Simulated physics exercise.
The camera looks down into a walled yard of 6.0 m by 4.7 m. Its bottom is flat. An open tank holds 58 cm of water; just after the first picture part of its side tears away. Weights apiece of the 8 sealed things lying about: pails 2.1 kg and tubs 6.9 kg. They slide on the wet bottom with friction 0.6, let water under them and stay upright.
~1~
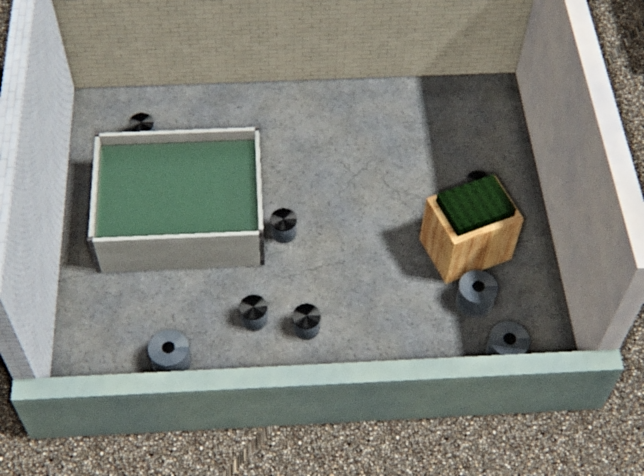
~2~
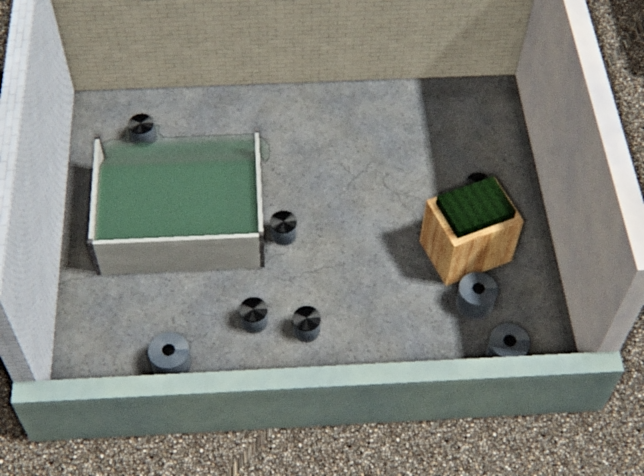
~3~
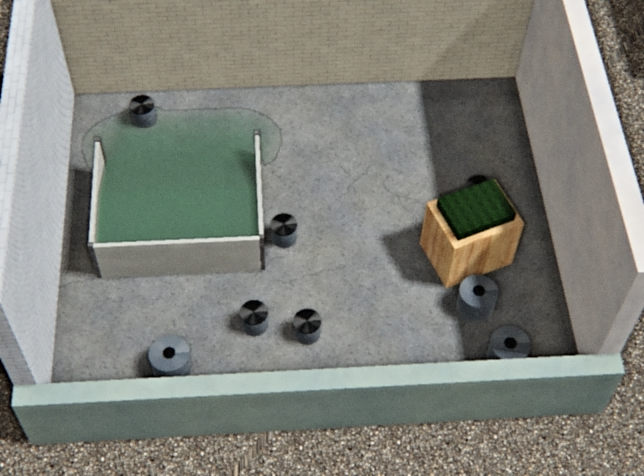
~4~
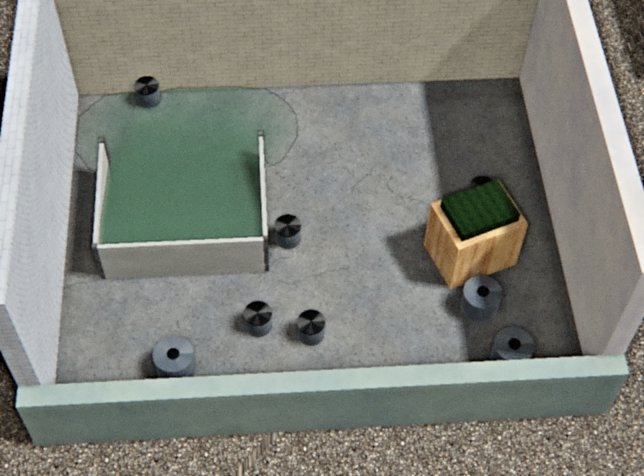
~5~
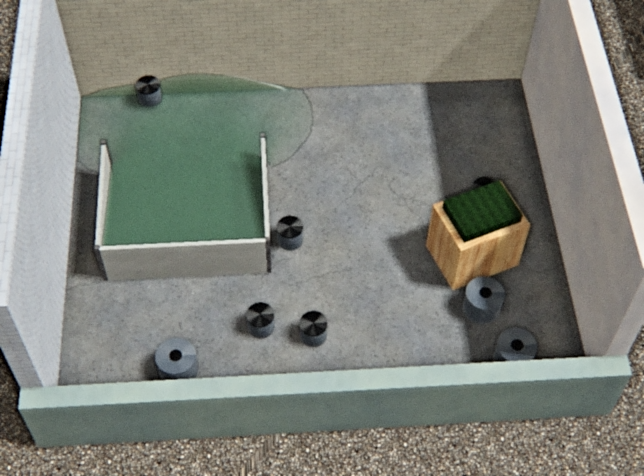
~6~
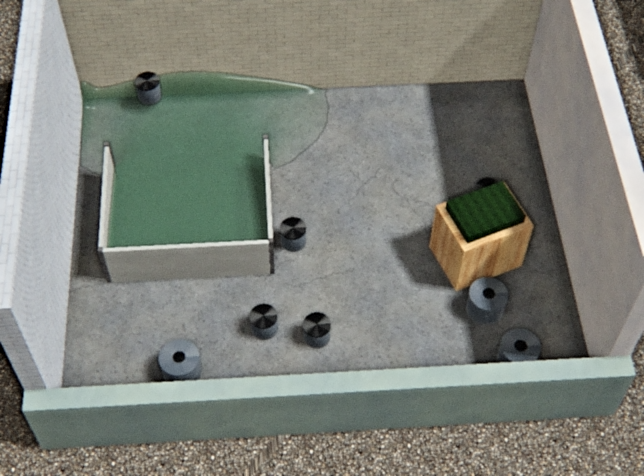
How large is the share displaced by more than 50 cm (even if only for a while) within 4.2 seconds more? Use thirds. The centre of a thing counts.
It is one to two thirds.
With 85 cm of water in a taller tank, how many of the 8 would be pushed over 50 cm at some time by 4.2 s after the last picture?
Then 6.
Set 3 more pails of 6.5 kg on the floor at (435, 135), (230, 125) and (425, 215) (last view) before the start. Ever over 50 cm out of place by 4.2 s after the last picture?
In that order: Past it, past it, under.
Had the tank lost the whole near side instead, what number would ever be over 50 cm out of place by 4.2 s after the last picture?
In that case 6 of them.
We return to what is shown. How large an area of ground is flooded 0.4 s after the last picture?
Roughly 7.5 m2.
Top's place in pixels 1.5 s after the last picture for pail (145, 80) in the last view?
Near (85, 154).
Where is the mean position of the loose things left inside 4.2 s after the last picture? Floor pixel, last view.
Near (371, 327).
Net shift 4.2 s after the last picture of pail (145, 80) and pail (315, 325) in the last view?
In turn: 400 cm, 40 cm.
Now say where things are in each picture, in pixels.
A pail at (141, 122) rests on the ground; a pail at (253, 307), on the bottom; 2.9 m2 under water; 0 of 8 have shifted, in the first picture.
A pail at (141, 123) rests on the ground; a pail at (253, 309) rests on the ground; 3.9 m2 under water; 0 of 8 have shifted, in the second picture.
A pail at (142, 104) rests on the ground, 38 cm from its start; a pail at (254, 312) rests on the ground; 5.1 m2 under water; 1 of 8 have shifted, in the third picture.
A pail at (146, 85), on the bottom, 74 cm from its start; a pail at (258, 313), on the bottom; water covers 6.4 m2; 1 of 8 have shifted, in the fourth picture.
A pail at (148, 84), afloat, 74 cm from its start; a pail at (260, 314) rests on the ground; water covers 6.8 m2; 1 of 8 have shifted, in the fifth picture.
A pail at (147, 81) floats, 73 cm from its start; a pail at (264, 316), on the bottom; water covers 7.0 m2; 1 of 8 have shifted, in the sixth picture.
Then, 0.4 s after the last picture 1 of 8 are over 50 cm from their spots; 1 afloat.
Then, 1.5 s after the last picture 1 of 8 are over 50 cm from their spots; 1 afloat.
Then, 2.8 s after the last picture 2 of 8 are over 50 cm from their spots; 2 afloat.
Then, 4.2 s after the last picture 3 of 8 are over 50 cm from their spots, and 3 have been at some point; 2 afloat.
